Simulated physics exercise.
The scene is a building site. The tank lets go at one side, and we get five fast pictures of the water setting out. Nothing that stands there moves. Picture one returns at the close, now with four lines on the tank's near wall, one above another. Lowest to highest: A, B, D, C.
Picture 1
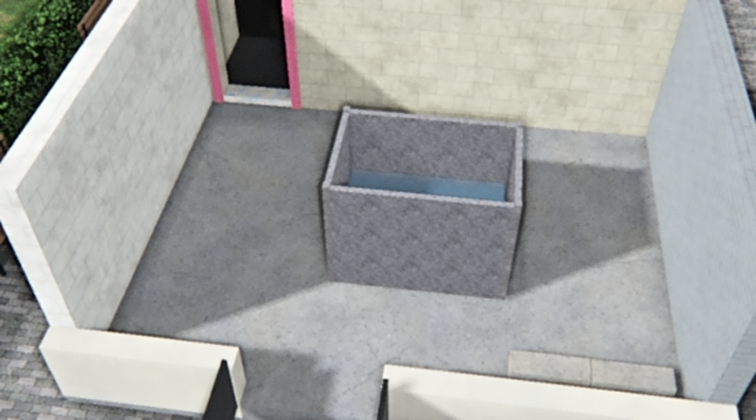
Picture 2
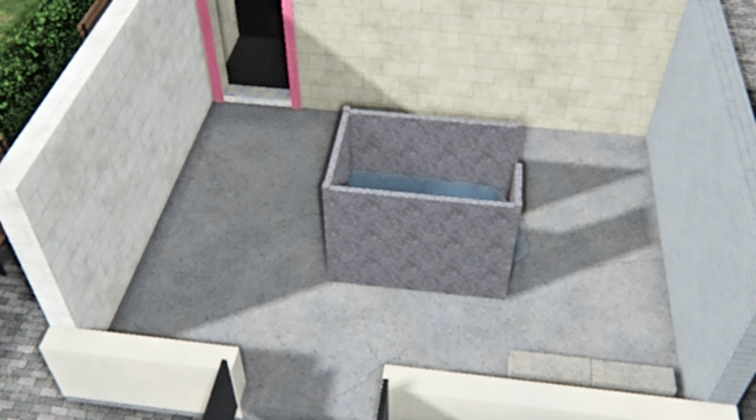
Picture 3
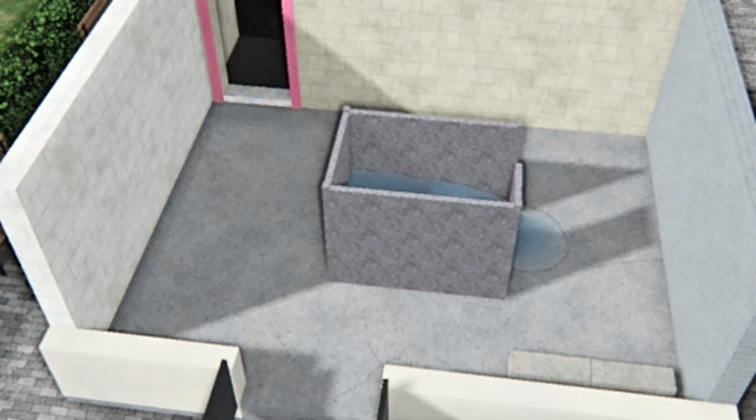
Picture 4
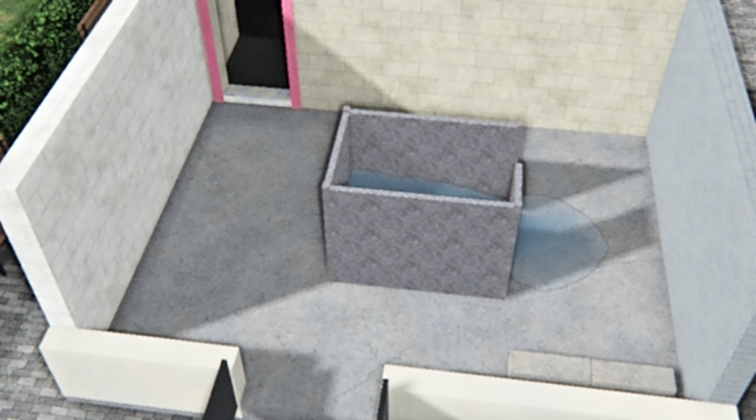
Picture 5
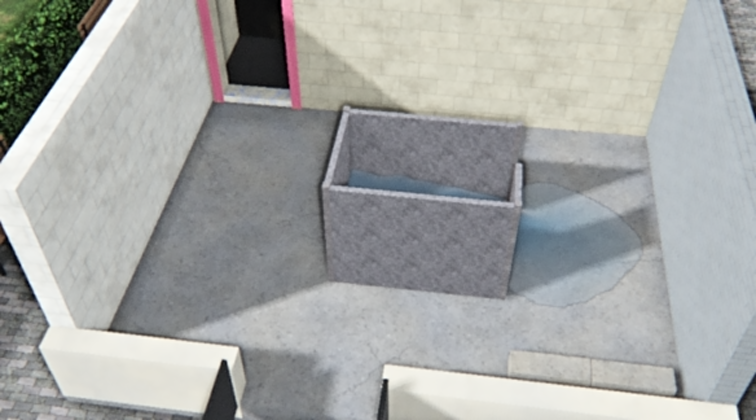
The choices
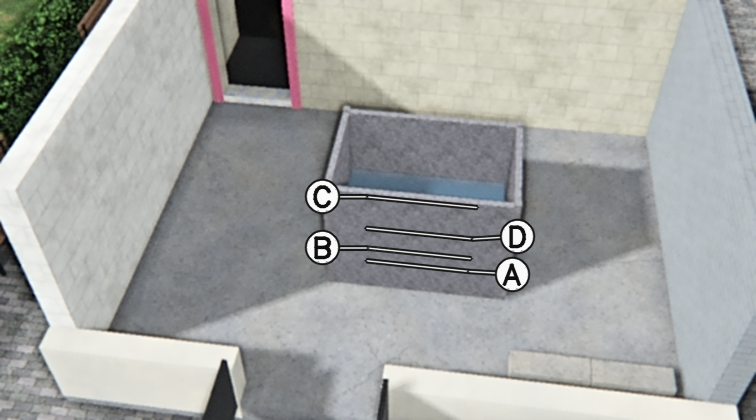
Water sits at rest in a grey rectangular tank inside a walled yard with a pink-framed doorway behind it. Part of the tank's right side disappears, and water emerges through the gap onto the concrete ground. The rounded puddle spreads steadily rightward, growing broader while the level inside lowers slightly.
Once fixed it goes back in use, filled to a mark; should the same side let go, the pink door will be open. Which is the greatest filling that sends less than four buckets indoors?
Go for D.
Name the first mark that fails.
That would be C.
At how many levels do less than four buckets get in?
Three of them.
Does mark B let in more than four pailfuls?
No, not at all.
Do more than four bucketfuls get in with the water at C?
Yes.
On the marked copy, A at (417, 266); B at (418, 253); C at (421, 202); D at (419, 233); from the bottom up A, B, D, C.
If A is chosen, nothing gets over.
If B is chosen, nothing gets over.
If C is chosen, about 8 bucketfuls get in.
If D is chosen, a splash gets over, under a bucket.
